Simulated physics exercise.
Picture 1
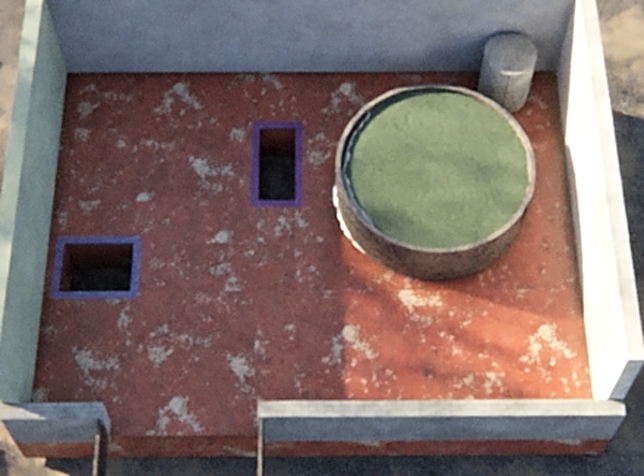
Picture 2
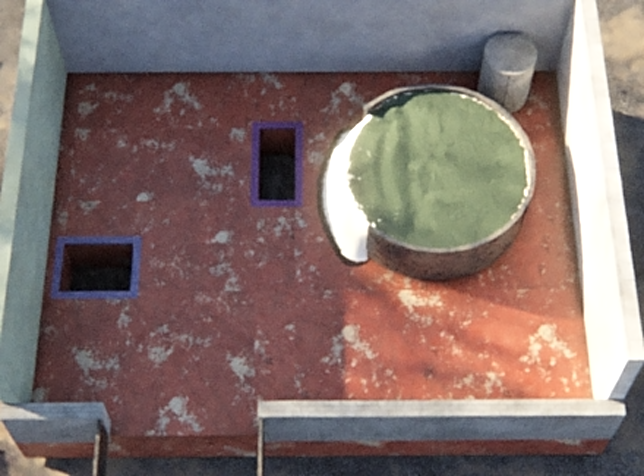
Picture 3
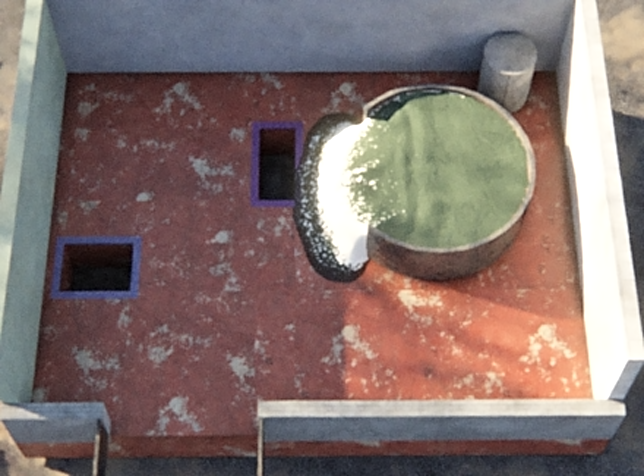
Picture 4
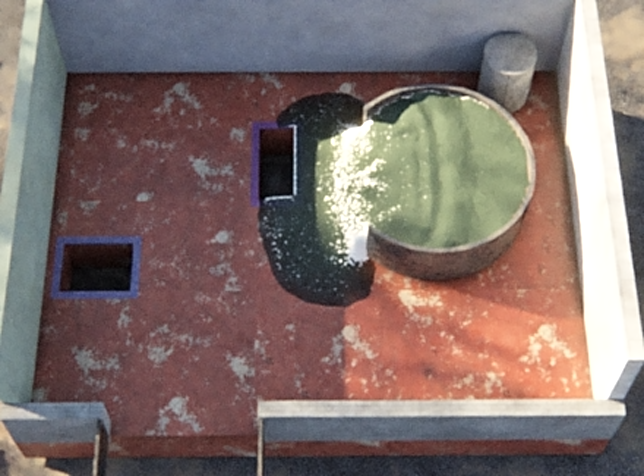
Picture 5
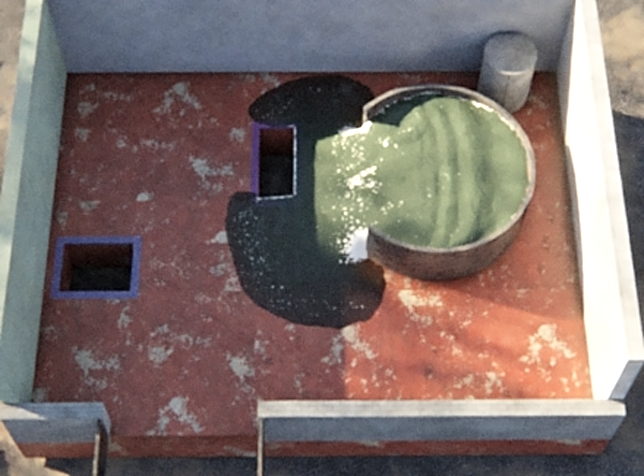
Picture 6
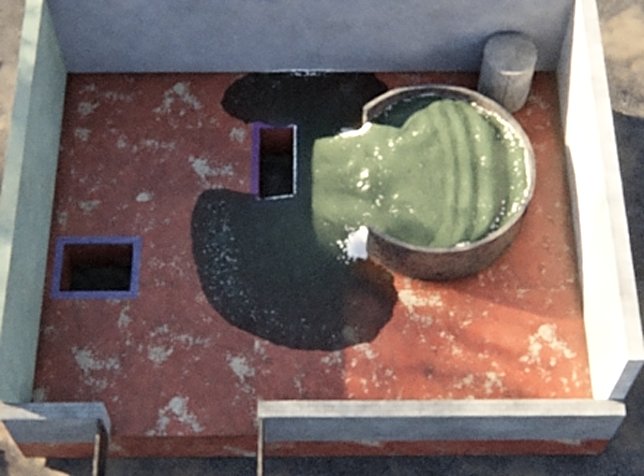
Green water bursts from the round pool's left side and spreads around a pit.
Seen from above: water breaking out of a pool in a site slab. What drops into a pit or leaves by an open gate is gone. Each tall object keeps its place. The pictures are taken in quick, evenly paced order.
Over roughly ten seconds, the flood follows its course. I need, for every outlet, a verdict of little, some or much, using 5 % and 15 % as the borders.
Verdicts: Gate, some; purple pit, much; blue pit, much.
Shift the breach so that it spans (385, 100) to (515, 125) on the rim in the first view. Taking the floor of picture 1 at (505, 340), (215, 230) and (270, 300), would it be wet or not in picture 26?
The first would be drenched, the second still unwetted and the third still unwetted.
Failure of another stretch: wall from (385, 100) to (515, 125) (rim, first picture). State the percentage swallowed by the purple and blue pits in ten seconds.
Near enough: Purple 14 percent, blue 14 percent.
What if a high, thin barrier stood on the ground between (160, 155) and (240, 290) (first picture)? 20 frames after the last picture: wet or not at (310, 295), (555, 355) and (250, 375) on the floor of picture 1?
First submerged, second spared, third submerged.
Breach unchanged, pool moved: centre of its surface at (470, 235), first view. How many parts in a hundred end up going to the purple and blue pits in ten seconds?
The purple pit ends up with 20 per cent and the blue pit with 25 per cent.
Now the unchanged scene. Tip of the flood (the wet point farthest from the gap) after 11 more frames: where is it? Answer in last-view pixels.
Close to (30, 420), I think.
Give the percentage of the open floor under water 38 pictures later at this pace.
About 65 in a hundred.
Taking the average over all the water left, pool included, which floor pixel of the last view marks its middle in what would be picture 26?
My reading is close to (299, 217).
A moment on, water covers 45 % of the floor; the gate 0 %, the purple pit 12 %, the blue pit 1 %.
Next, water covers 55 % of the floor; the gate 1 %, the purple pit 22 %, the blue pit 3 %.
Then, water covers 60 % of the floor; the gate 3 %, the purple pit 31 %, the blue pit 6 %.
Later, water covers 65 % of the floor; the gate 6 %, the purple pit 40 %, the blue pit 13 %.
In the end, water covers 70 % of the floor; the gate 9 %, the purple pit 47 %, the blue pit 18 %.
